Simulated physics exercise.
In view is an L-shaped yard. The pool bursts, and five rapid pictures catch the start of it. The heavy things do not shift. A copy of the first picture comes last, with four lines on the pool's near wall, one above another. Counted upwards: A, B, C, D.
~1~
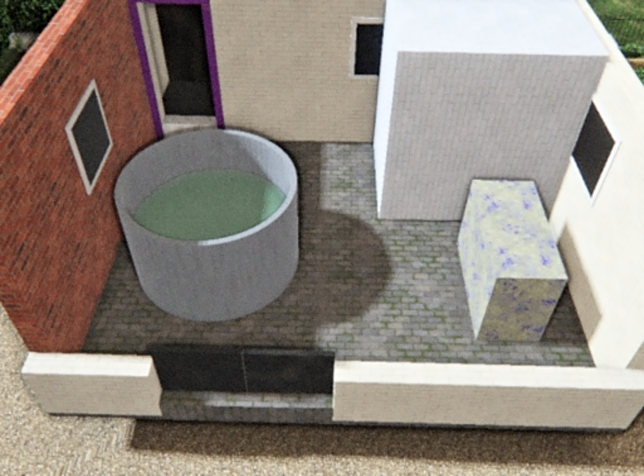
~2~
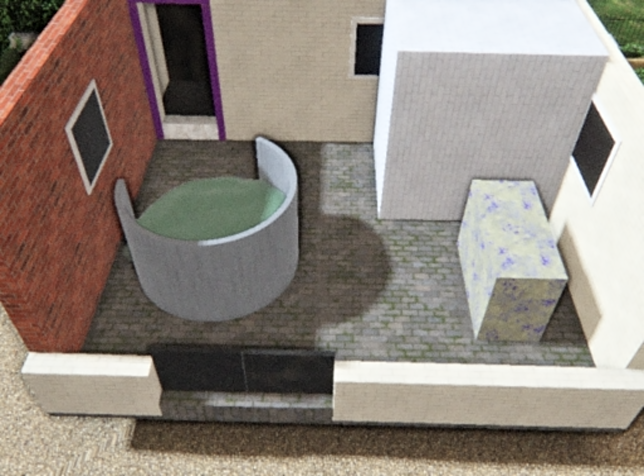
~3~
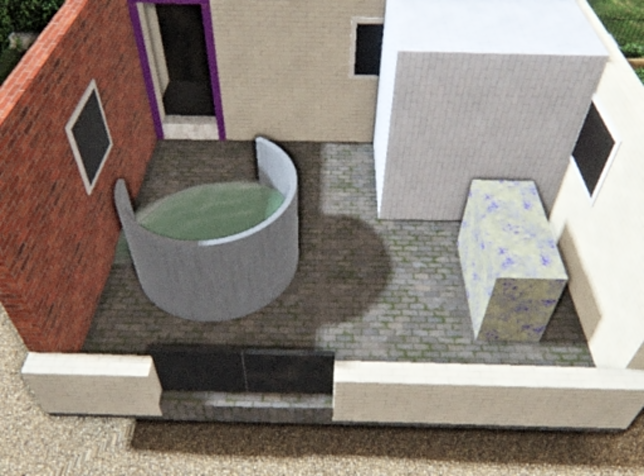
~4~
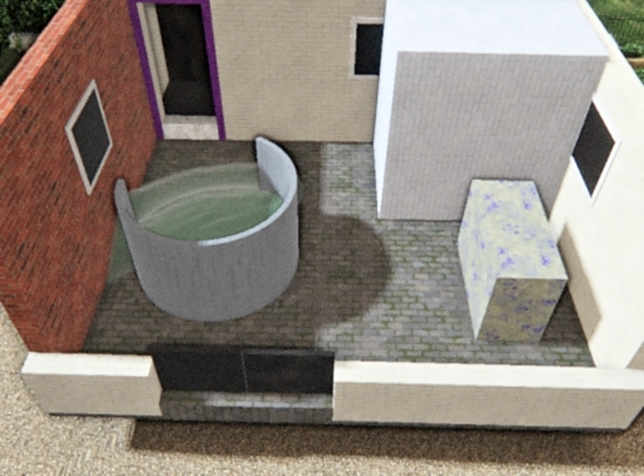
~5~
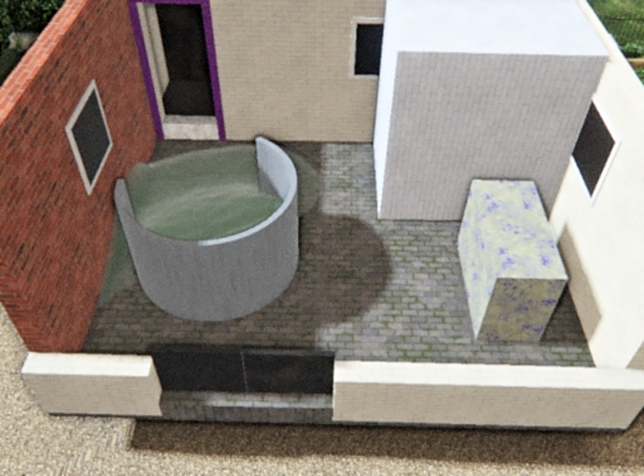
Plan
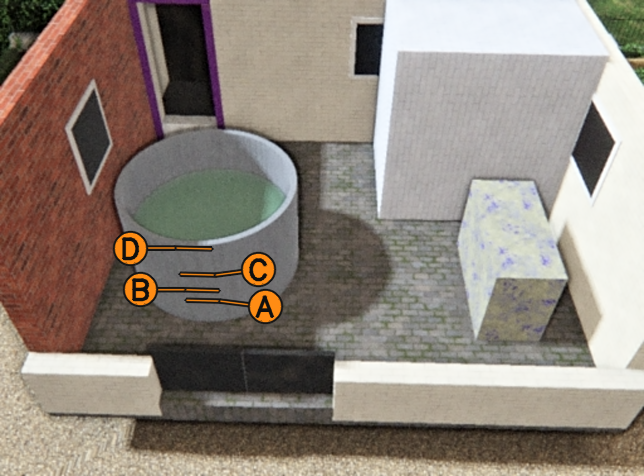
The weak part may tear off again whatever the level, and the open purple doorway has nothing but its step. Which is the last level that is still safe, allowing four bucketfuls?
Mark A just does it.
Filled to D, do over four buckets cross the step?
Yes, that goes wrong.
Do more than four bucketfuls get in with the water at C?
Yes.
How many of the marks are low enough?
One of the four.
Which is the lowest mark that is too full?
B.
On the marked copy, A at (203, 300); B at (201, 290); C at (198, 274); D at (192, 248); from the bottom up A, B, C, D.
If A is chosen, a bucket or two gets in.
If B is chosen, about 11 bucketfuls get in.
If C is chosen, dozens of bucketfuls pour in.
If D is chosen, dozens of bucketfuls pour in.
